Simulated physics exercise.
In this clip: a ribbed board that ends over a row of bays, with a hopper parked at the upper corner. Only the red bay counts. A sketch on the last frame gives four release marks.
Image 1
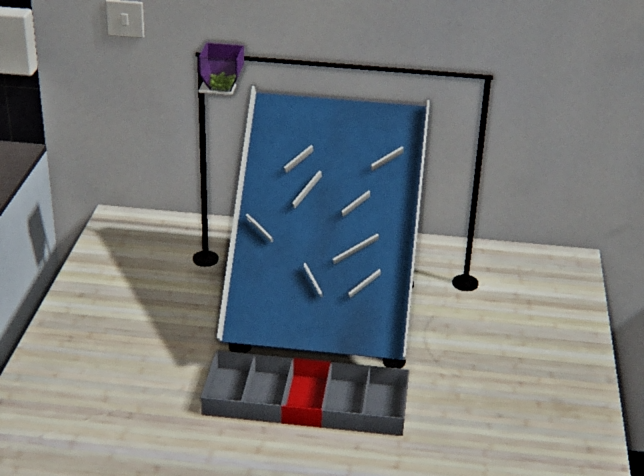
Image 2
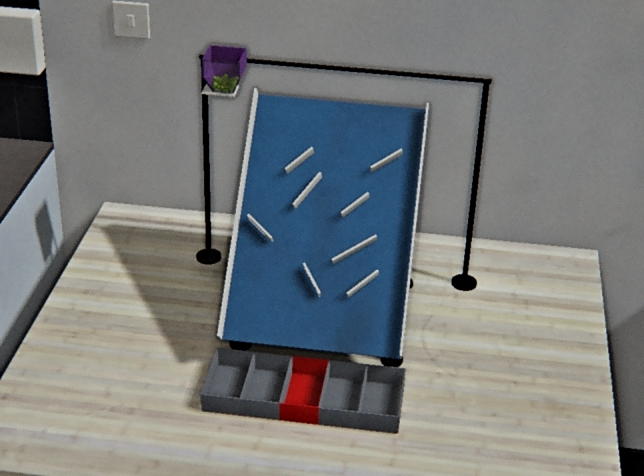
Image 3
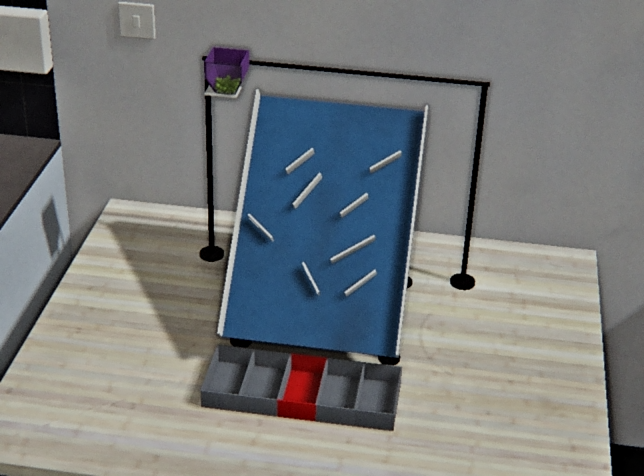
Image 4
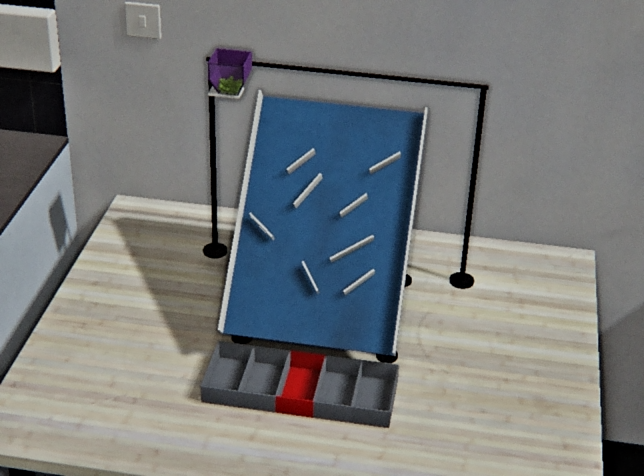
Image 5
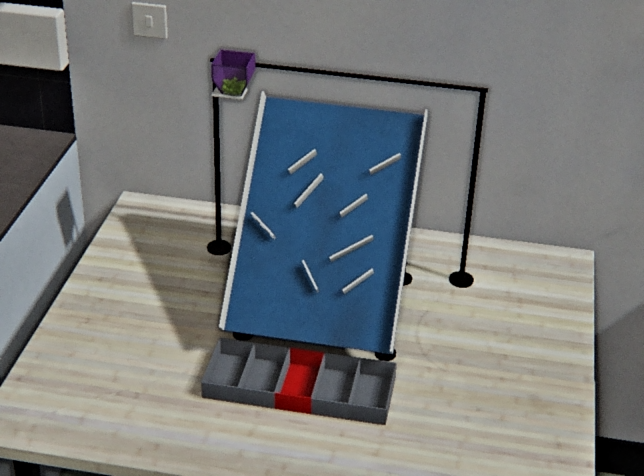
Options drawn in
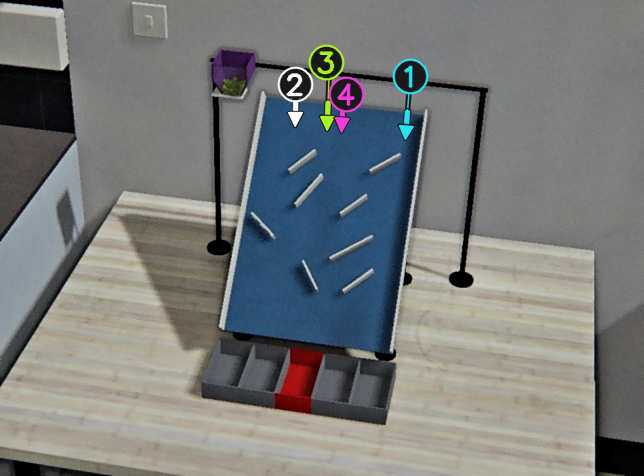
A tilted blue board with white ribs stands above five bays as the view shifts slightly.
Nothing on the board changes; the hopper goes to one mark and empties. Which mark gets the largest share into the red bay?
The answer is mark 2.
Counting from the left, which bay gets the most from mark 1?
The fifth.
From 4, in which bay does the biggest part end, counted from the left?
The fourth.
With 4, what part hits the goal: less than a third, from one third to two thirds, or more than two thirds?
It is less than a third.
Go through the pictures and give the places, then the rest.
In the first picture, hopper near (222, 80), dried peas, door shut.
In the second picture, ribs (286, 169) to (313, 147), (371, 167) to (402, 149), (293, 204) to (320, 172).
In the third picture, ribs (341, 213) to (367, 194), (249, 214) to (272, 237), (331, 260) to (375, 236).
In the fourth picture, ribs (303, 261) to (317, 291), (344, 292) to (374, 270).
In the fifth picture, red bay near (293, 402), number 3 of 5 from the left.
On the marked copy, mark 1 meets the board at (405, 134); mark 2 meets the board at (295, 121); mark 3 meets the board at (327, 125); mark 4 meets the board at (341, 127).
Choosing 1, a small share in the red bay, the bulk in other bays, a small share outside the box.
Choosing 2, close to half in the red bay, close to half in other bays, only a few outside the box.
Choosing 3, close to a quarter in the red bay, the bulk in other bays.
Choosing 4, a small share in the red bay, the bulk in other bays, a small share outside the box.
